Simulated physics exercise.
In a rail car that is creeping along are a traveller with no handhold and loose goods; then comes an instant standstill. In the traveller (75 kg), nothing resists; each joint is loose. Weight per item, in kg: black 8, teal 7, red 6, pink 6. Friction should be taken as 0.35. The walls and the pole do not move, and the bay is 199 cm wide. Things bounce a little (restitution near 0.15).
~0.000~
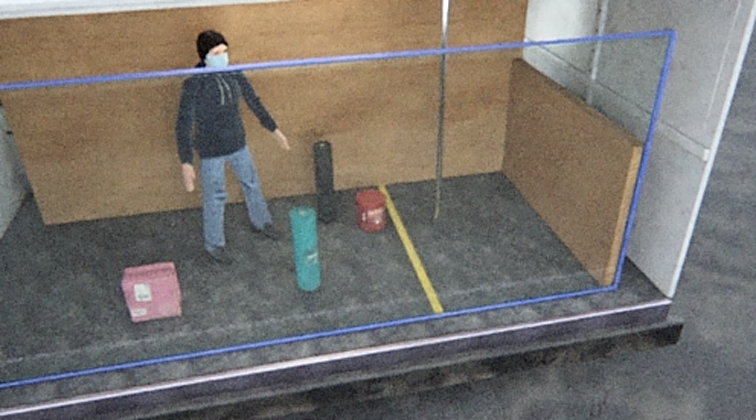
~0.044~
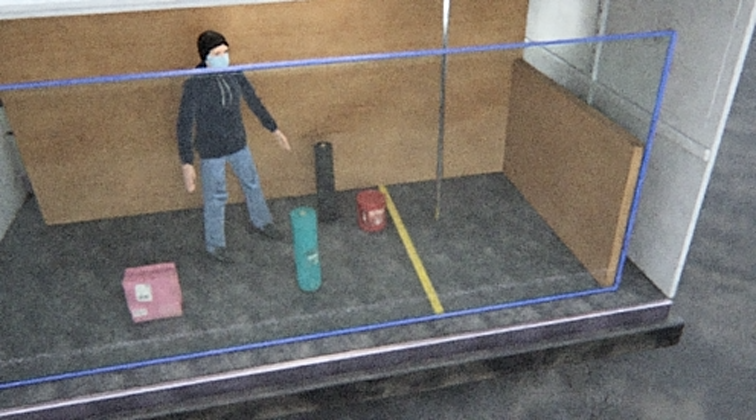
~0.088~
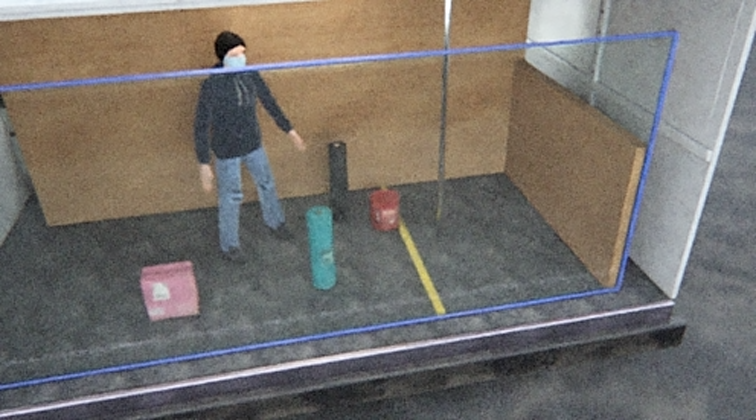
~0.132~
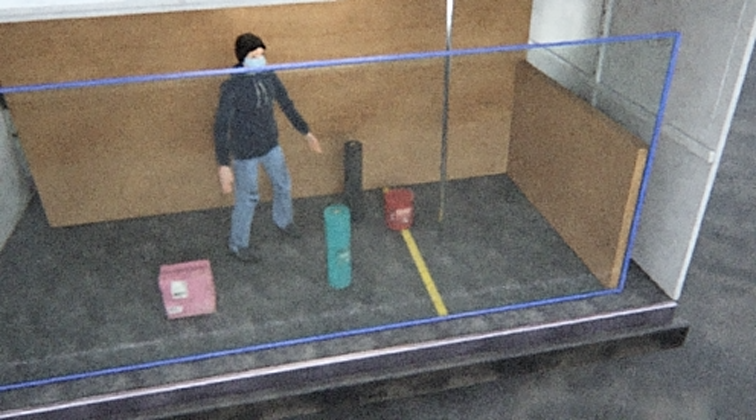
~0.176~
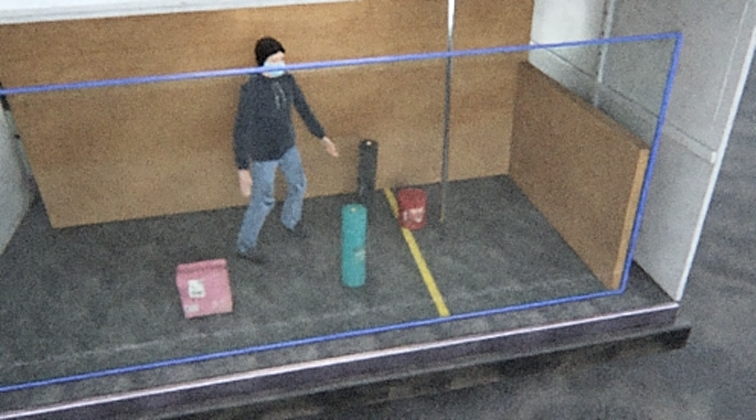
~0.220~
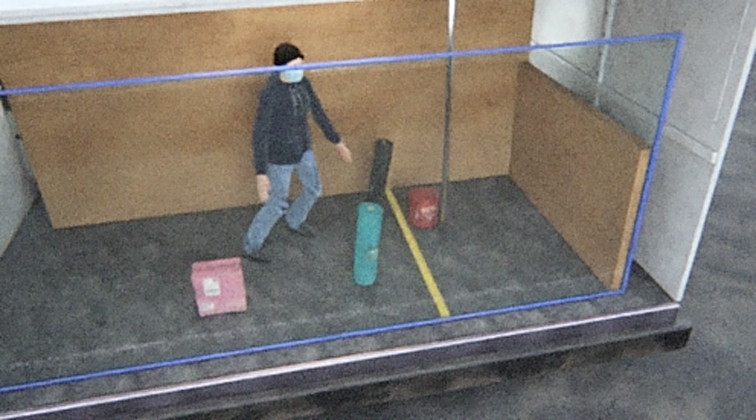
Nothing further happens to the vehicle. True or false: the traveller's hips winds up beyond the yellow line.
True.
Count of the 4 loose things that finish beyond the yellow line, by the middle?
The total is 3.
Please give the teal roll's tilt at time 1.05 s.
I'd put the tilt at some 90 degrees.
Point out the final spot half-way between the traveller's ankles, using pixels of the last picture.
My guess is somewhere near (367, 203).
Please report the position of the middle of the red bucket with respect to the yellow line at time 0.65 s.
Position: Approx. 85 cm past.
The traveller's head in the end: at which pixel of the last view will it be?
It comes to rest near pixel (503, 210).
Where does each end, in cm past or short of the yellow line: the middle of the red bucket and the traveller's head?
Both go past - the red bucket by 110 cm and the traveller's head by 90 cm.
After 0.40 s the traveller's hips are 42 cm short of the yellow line, near (353, 178) in the last picture's view; the teal roll 11 cm short of the yellow line, tilted 40°.
After 0.65 s the traveller's hips are 1 cm short of the yellow line, near (394, 183) in the last picture's view.
After 1.05 s the traveller's hips are 41 cm past the yellow line, near (441, 192) in the last picture's view; the teal roll 31 cm past the yellow line, tilted 90°.
At rest, 1.7 s, black roll crosses the yellow line; teal roll crosses the yellow line; red bucket crosses the yellow line; pink pack stops short of the yellow line; traveller's hips cross the yellow line; traveller's head crosses the yellow line.
